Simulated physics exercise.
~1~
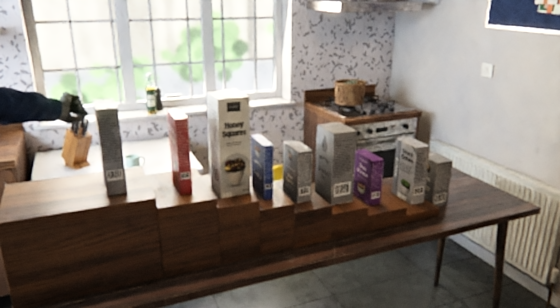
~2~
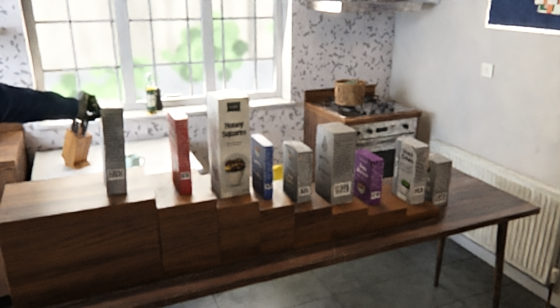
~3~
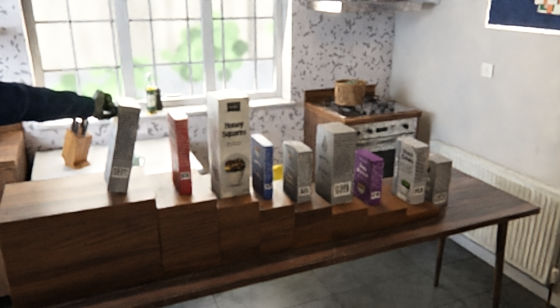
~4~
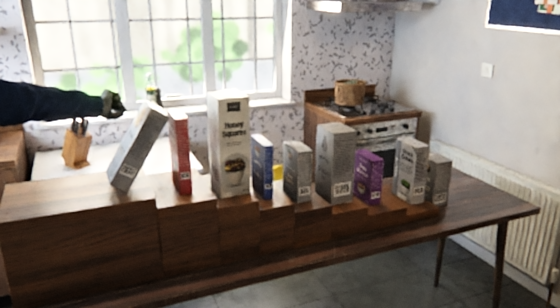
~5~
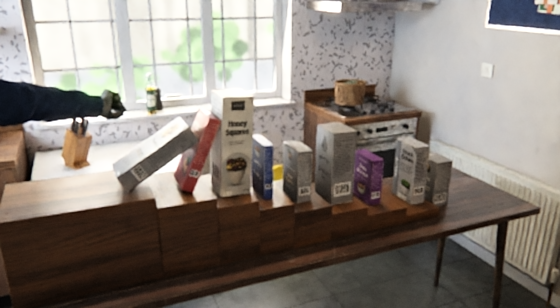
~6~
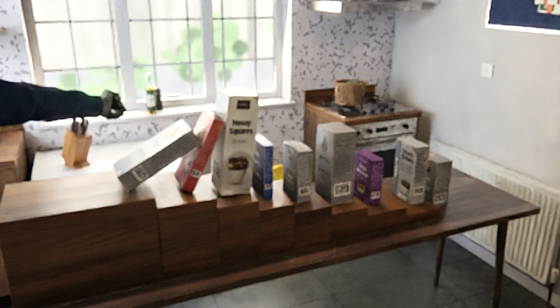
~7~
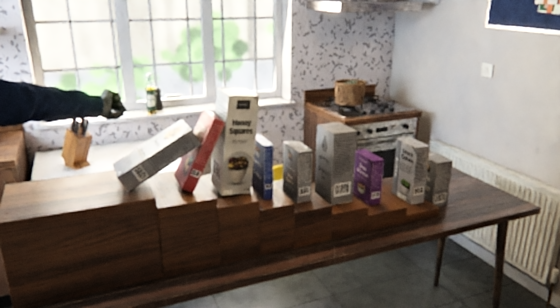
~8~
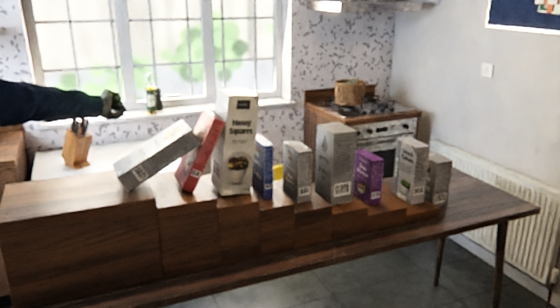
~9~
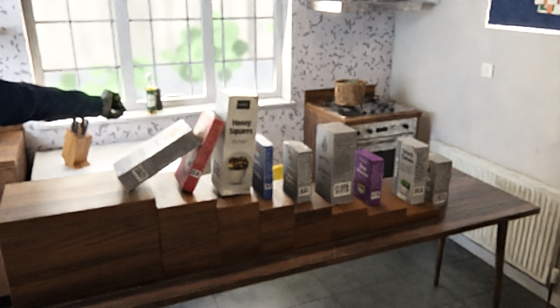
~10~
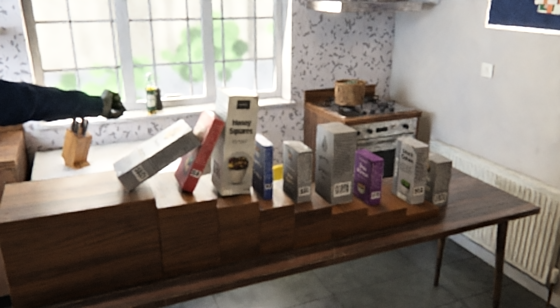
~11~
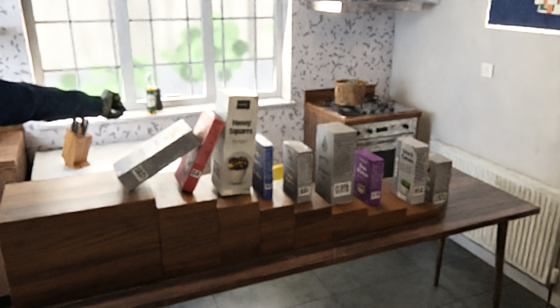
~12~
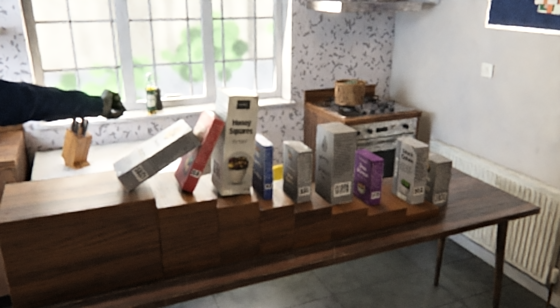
A gloved hand tipped the tall grey box at the left end of a stepped row to the right, and it fell against the red box, which tilted onto the big white one and stopped there, leaving the others standing.
